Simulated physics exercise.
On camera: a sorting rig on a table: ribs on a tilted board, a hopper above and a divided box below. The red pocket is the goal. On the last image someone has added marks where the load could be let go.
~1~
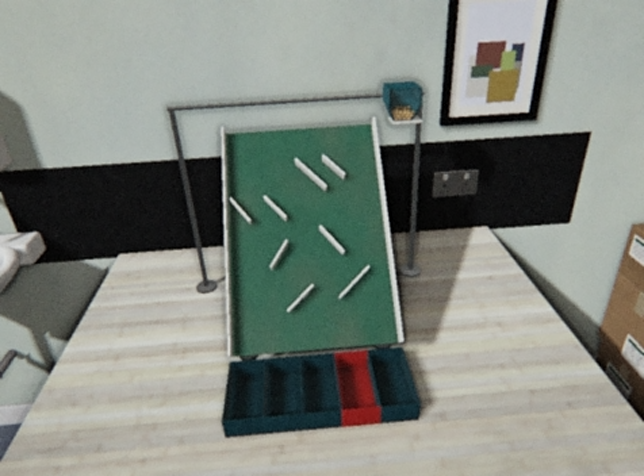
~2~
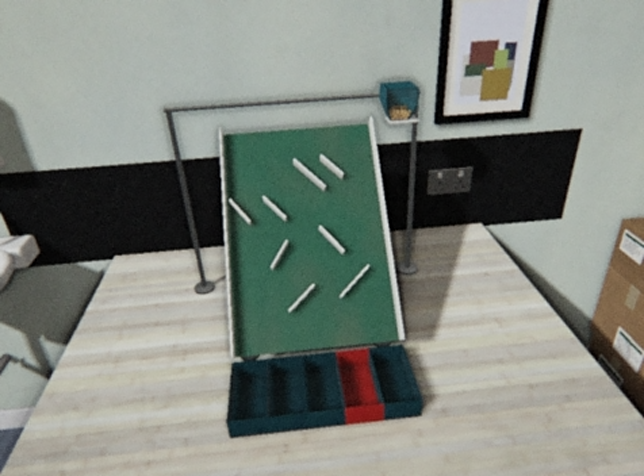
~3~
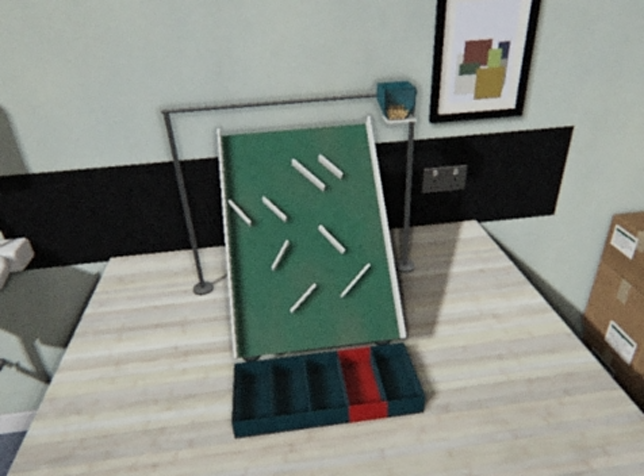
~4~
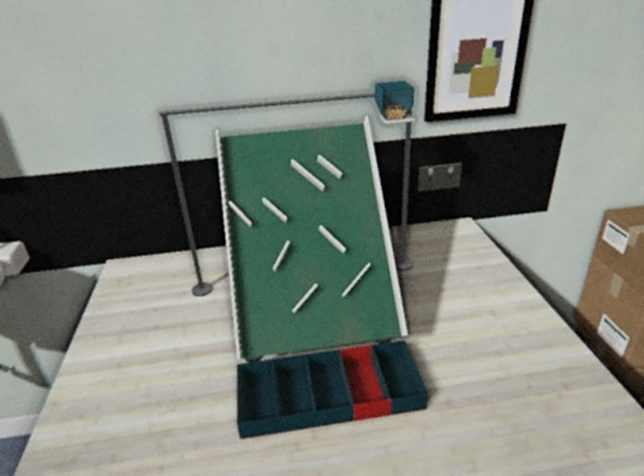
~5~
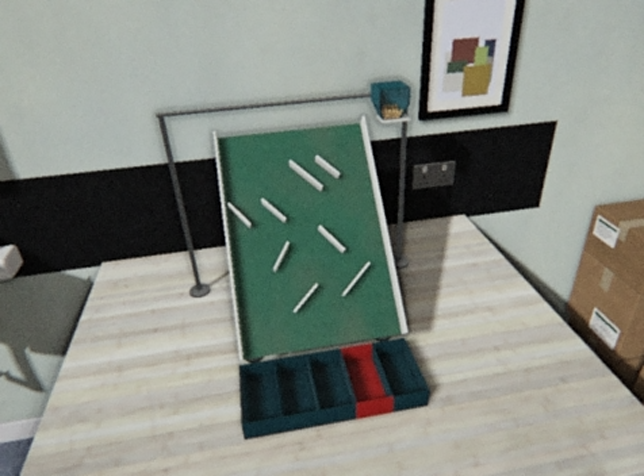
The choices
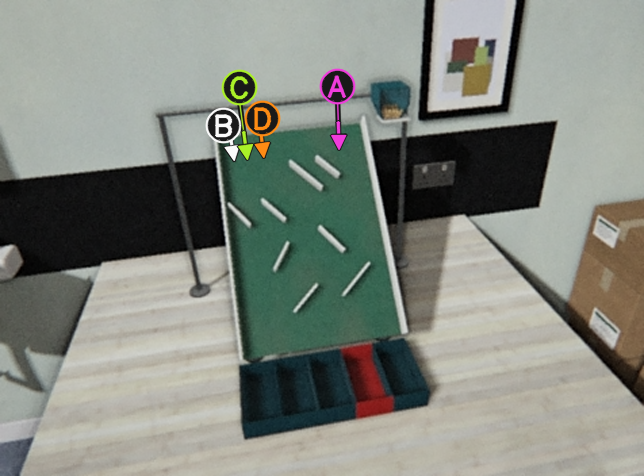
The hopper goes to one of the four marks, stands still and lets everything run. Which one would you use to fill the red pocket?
D.
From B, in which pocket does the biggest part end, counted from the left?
The first.
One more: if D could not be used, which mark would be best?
C it is.
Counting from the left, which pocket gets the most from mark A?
It is the fifth one.
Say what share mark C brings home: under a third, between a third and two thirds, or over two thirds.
It is under a third.
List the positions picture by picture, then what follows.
Hopper at (402, 112), dried chickpeas, door shut, in the first frame.
Ribs (294, 159) to (325, 186), (321, 155) to (343, 174), (230, 199) to (250, 221), in the second frame.
Ribs (263, 197) to (286, 218), (273, 268) to (288, 241), (320, 226) to (344, 250), in the third frame.
Ribs (293, 311) to (317, 284), (344, 295) to (370, 263), in the fourth frame.
Red pocket at (375, 407), number 4 of 5 from the left, in the fifth frame.
On the marked copy, mark A meets the board at (338, 144); mark B meets the board at (233, 155); mark C meets the board at (246, 154); mark D meets the board at (263, 152).
Choosing A, a stray few in the red pocket, nearly all in other pockets, a small part outside the box.
Choosing B, a stray few in the red pocket, nearly all in other pockets, a small part held on the board.
Choosing C, about a quarter in the red pocket, most in other pockets.
Choosing D, about a third in the red pocket, about two thirds in other pockets, a stray few outside the box.
